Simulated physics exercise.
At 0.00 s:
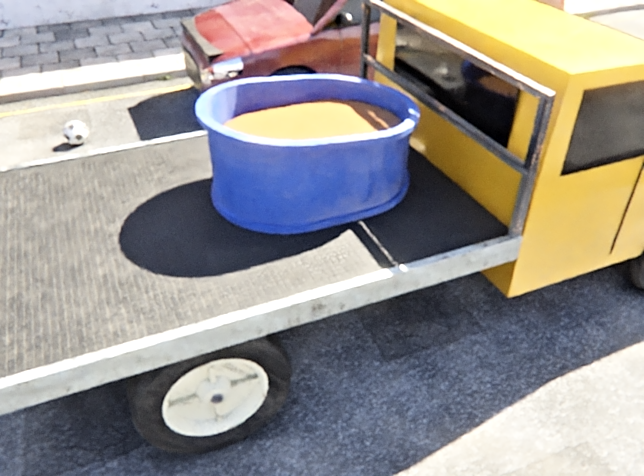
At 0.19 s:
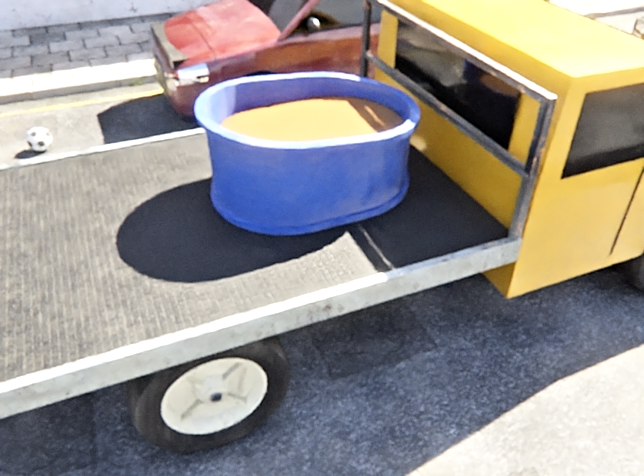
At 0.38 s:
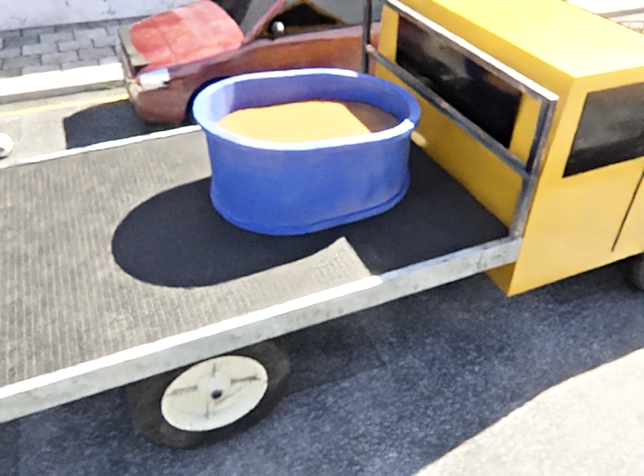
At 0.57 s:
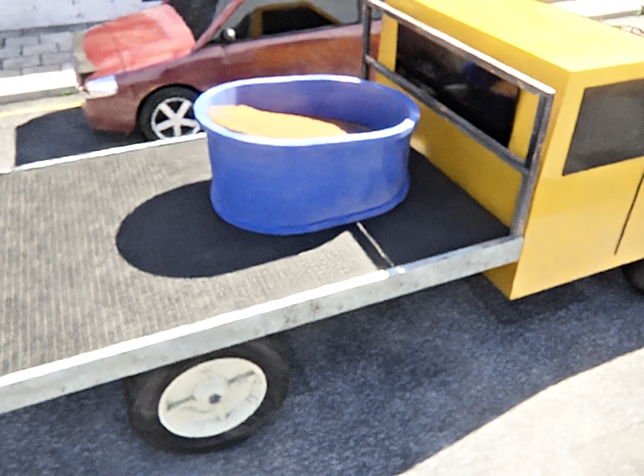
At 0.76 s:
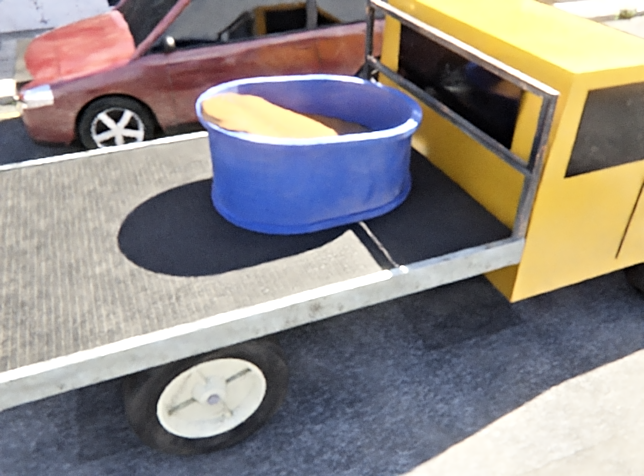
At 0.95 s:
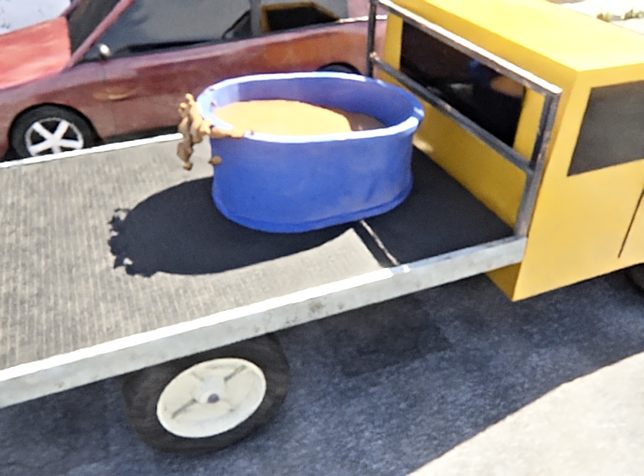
Muddy water in a blue tub on the bed of a yellow truck starts out level, while a red car and a small ball beyond slide leftward past it. The water then climbs steeply towards the tub's left end, and finally a brown splash bursts over the rim there.
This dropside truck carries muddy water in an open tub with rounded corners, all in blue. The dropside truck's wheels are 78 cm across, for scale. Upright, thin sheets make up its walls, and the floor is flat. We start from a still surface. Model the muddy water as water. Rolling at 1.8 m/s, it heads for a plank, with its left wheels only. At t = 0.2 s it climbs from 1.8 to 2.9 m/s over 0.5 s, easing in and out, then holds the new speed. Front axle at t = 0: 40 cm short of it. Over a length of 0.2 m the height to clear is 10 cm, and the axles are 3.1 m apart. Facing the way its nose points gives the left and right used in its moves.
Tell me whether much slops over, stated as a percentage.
Roughly 5 per cent slops over.
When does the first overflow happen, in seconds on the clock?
That comes at some 1.6 s.
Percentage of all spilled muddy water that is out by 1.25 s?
Roughly 10 % of the total.
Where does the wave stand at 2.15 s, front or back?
It stands at the rear side.
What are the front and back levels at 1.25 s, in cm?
At the front 48 cm, at the back 24 cm.
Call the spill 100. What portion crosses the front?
80%.
After 1.25 s the surface is 47 cm up at the front and 23 cm at the back; nothing has left.
After 1.75 s the surface is 30 cm up at the front and 21 cm at the back; 3 per cent is out, over the front.
After 2.15 s the surface is 21 cm up at the front and 48 cm at the back; 3 per cent is out, over the front.
After 4.64 s 5 per cent is out, over the front, 11 of 228 litres.
